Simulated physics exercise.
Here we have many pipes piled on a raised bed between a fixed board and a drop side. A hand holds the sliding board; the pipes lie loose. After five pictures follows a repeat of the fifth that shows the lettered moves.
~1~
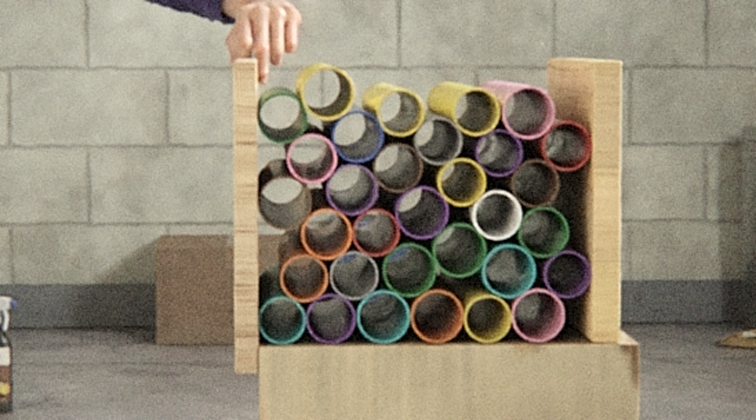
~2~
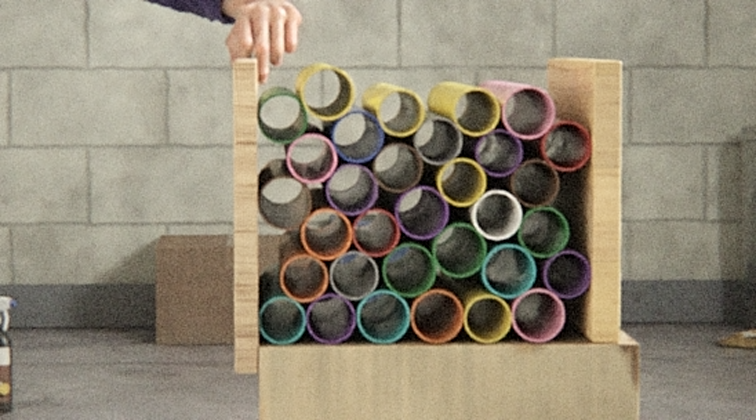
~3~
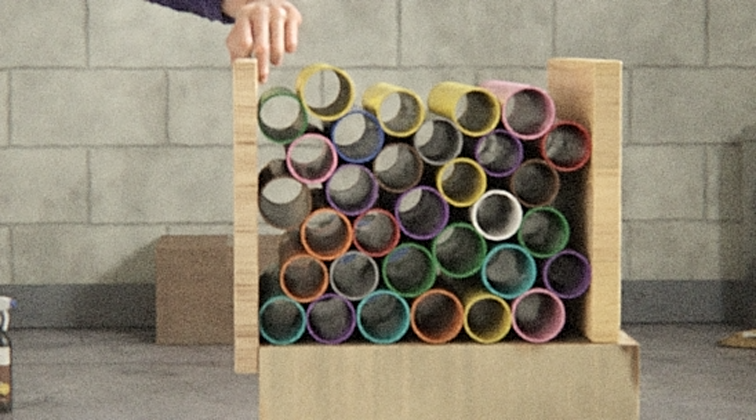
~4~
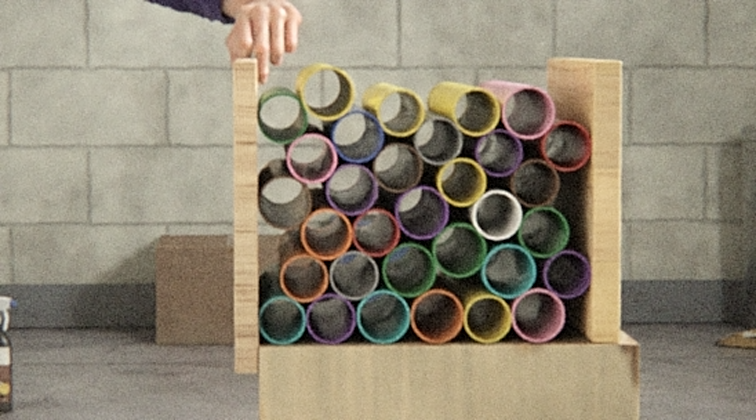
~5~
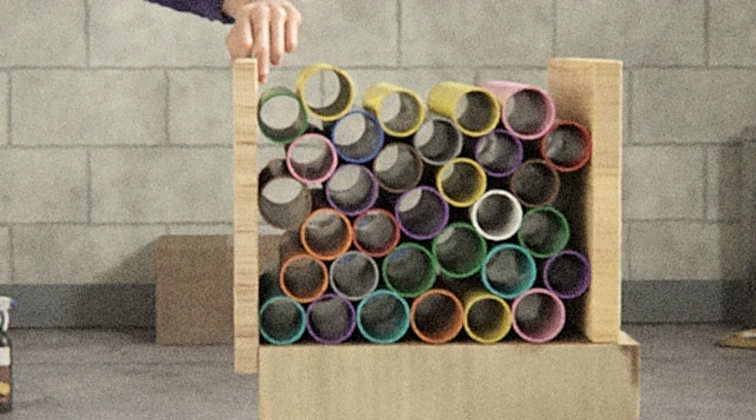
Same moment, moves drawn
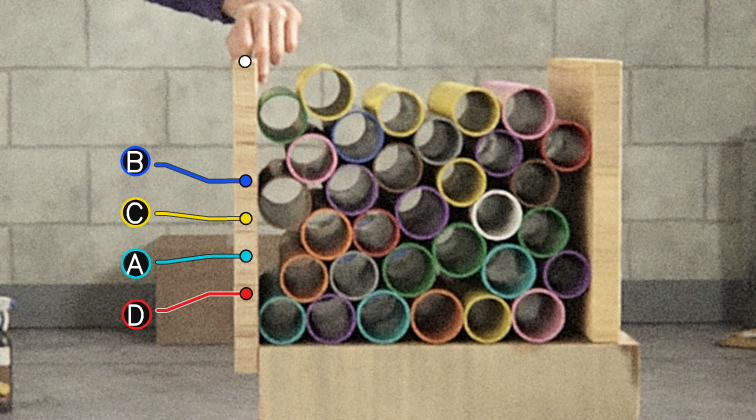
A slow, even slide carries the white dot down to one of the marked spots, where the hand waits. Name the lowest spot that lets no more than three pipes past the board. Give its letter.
No lower than A.
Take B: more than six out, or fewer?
Fewer than six.
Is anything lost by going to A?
Yes.
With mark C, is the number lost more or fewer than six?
At C, fewer than six.
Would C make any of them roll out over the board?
Yes.
On the marked copy, A at (246, 256); B at (246, 180); C at (246, 219); D at (246, 294); the white dot at (245, 61).
With A. Early on, top of the board (257, 148).
Further on, top of the board (257, 247).
At the end, top of the board (257, 255), two out over the board.
As for the rest, B none out over the board; C two out over the board; D more than three out over the board.
